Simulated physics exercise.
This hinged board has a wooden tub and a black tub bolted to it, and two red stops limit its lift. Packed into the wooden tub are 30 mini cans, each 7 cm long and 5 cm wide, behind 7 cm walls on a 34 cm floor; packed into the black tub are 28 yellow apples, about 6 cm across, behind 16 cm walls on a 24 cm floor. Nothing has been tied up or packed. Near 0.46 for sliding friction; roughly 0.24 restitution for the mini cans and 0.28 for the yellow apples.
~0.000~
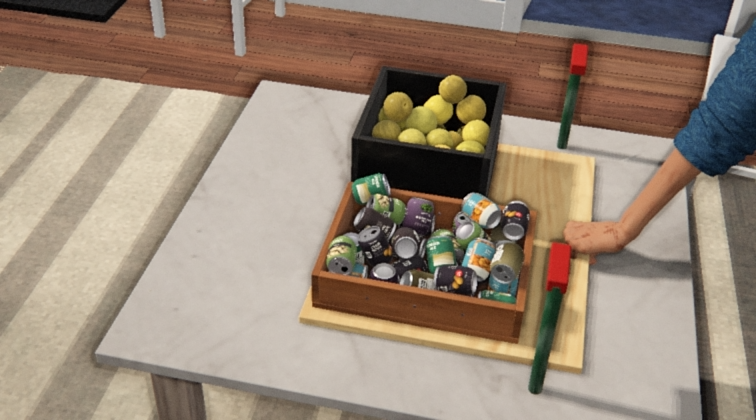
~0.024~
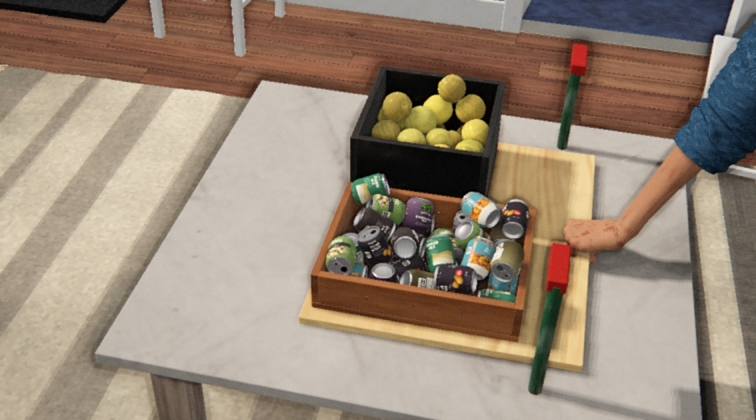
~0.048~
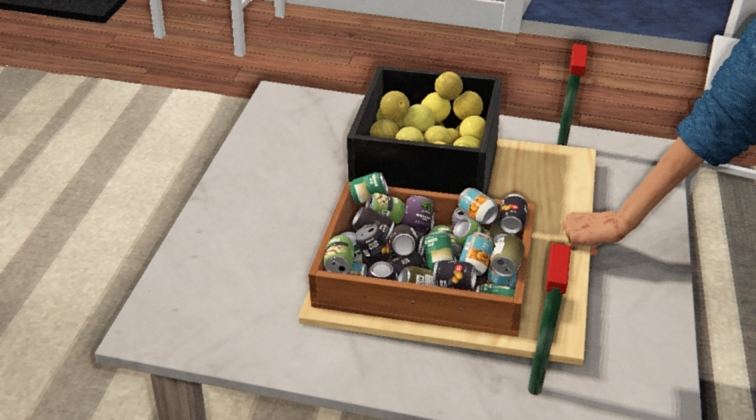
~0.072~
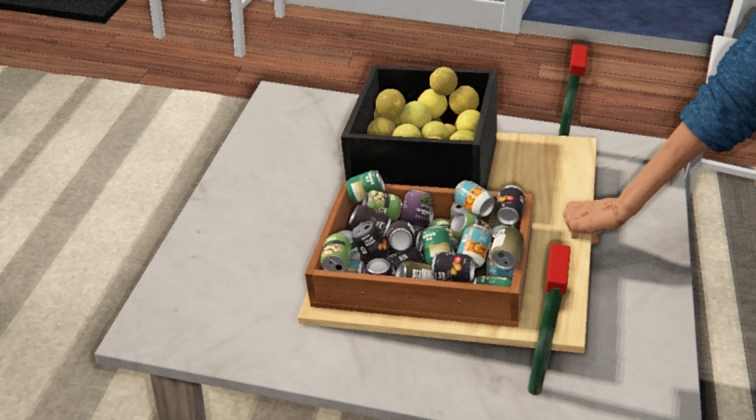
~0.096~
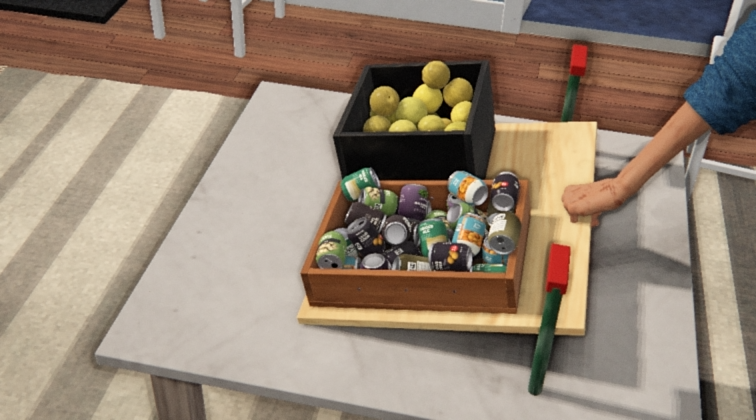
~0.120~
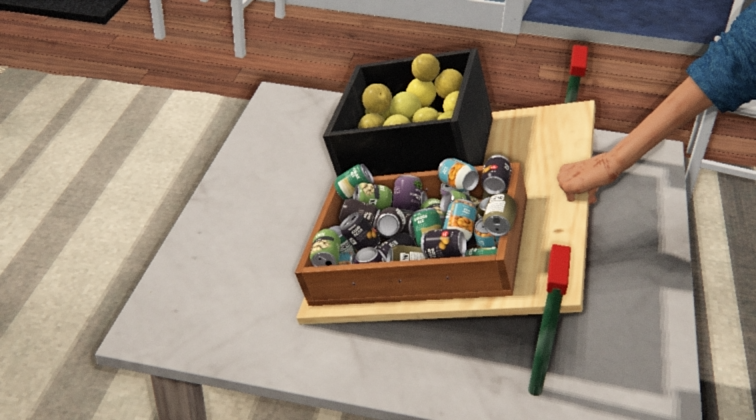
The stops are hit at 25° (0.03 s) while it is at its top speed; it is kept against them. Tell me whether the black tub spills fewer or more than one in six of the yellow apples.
The black tub spills fewer than one in six of the yellow apples.
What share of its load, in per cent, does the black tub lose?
5 %.
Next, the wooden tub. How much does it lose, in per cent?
I'd put the wooden tub at some 55 per cent.
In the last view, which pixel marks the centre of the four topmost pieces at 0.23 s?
About (432, 141).
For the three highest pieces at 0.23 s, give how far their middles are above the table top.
About 34 cm up, on average.
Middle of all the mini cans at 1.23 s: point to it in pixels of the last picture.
They're centred near (274, 244).
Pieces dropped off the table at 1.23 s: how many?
That count sits near 8.
After 0.13 s, it hits the stops.
After 0.23 s, tilt 25°; wooden tub 30 in, 0 out and black tub 28 in, 0 out.
After 0.37 s, tilt 25°; wooden tub 27 in, 3 out and black tub 27 in, 1 out.
After 0.63 s, tilt 25°; wooden tub 15 in, 15 out and black tub 26 in, 2 out.
Final count (at 1.23 s), wooden tub 13 in, 17 out and black tub 26 in, 2 out. Asked share, 2 of 28, 7 per cent.
